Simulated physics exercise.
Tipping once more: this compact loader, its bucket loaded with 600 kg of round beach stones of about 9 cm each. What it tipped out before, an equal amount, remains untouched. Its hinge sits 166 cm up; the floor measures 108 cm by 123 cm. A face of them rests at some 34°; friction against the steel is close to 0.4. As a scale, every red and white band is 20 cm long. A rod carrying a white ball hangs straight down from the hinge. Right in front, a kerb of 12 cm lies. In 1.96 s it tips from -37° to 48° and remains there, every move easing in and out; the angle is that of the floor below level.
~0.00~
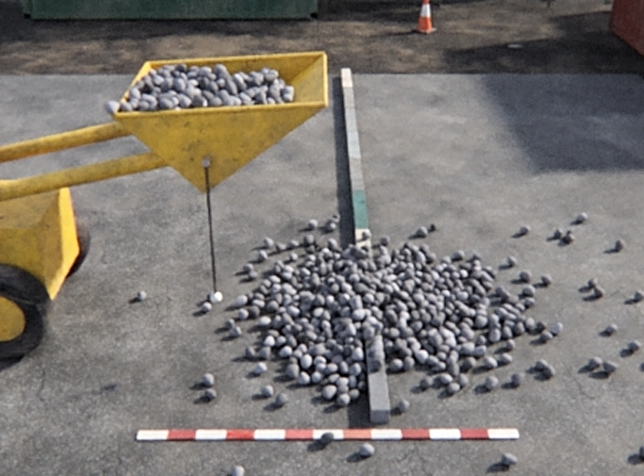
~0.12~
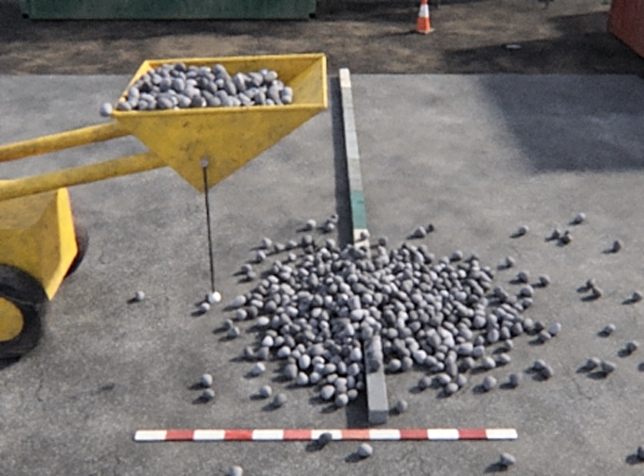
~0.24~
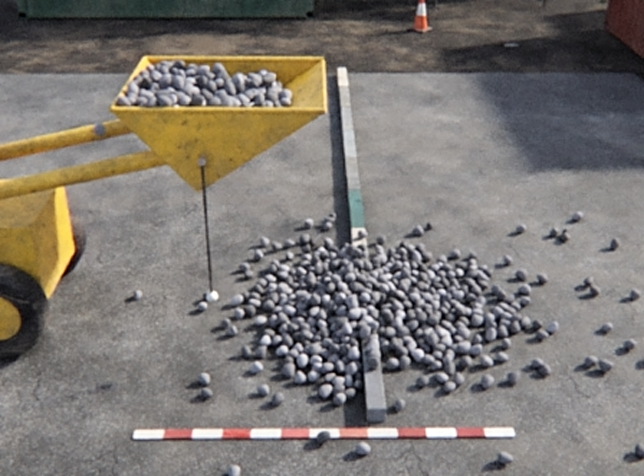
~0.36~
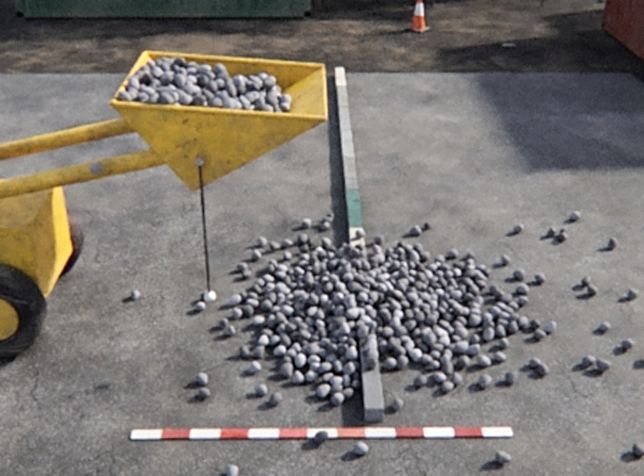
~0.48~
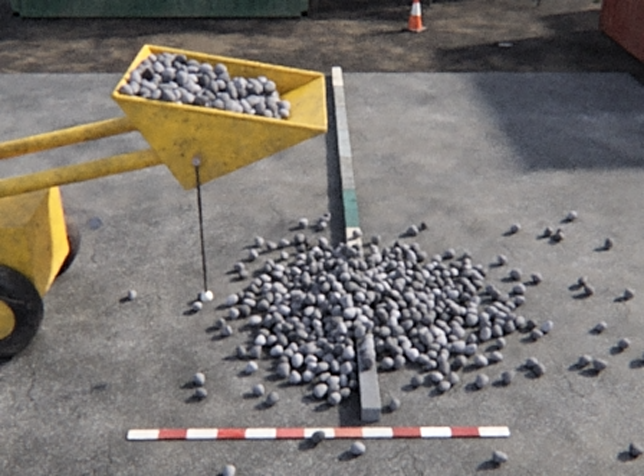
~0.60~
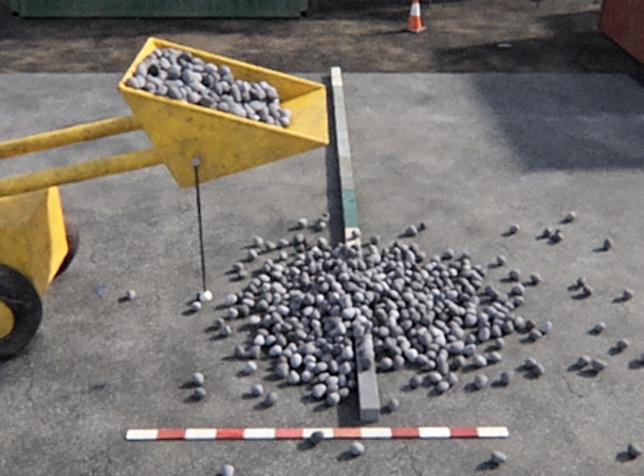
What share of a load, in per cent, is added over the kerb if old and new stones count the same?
I would say 39 percent.
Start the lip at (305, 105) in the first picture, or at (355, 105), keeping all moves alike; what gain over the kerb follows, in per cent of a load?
I'd say close to 25 per cent for one and close to 60 per cent for the other, in that order.
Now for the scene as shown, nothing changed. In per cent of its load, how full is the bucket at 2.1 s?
5 %.
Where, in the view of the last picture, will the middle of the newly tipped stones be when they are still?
Centre at roughly (337, 297).
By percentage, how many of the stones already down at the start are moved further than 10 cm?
Close to 30 in a hundred of them.
After 1.5 s the floor is at 35°; in per cent of one load, 87 in the bucket, 68 on this side of the kerb, 45 over the kerb; the foremost stones are at (633, 278).
After 2.1 s the floor is at 48°; in per cent of one load, 7 in the bucket, 124 on this side of the kerb, 68 over the kerb; the foremost stones are at (633, 278).
After 2.4 s the floor is at 48°; in per cent of one load, 0 in the bucket, 118 on this side of the kerb, 82 over the kerb; the foremost stones are at (633, 278).
After 5.3 s the floor is at 48°; in per cent of one load, 0 in the bucket, 115 on this side of the kerb, 84 over the kerb; the foremost stones are at (631, 275). Net gain over the kerb, 39.
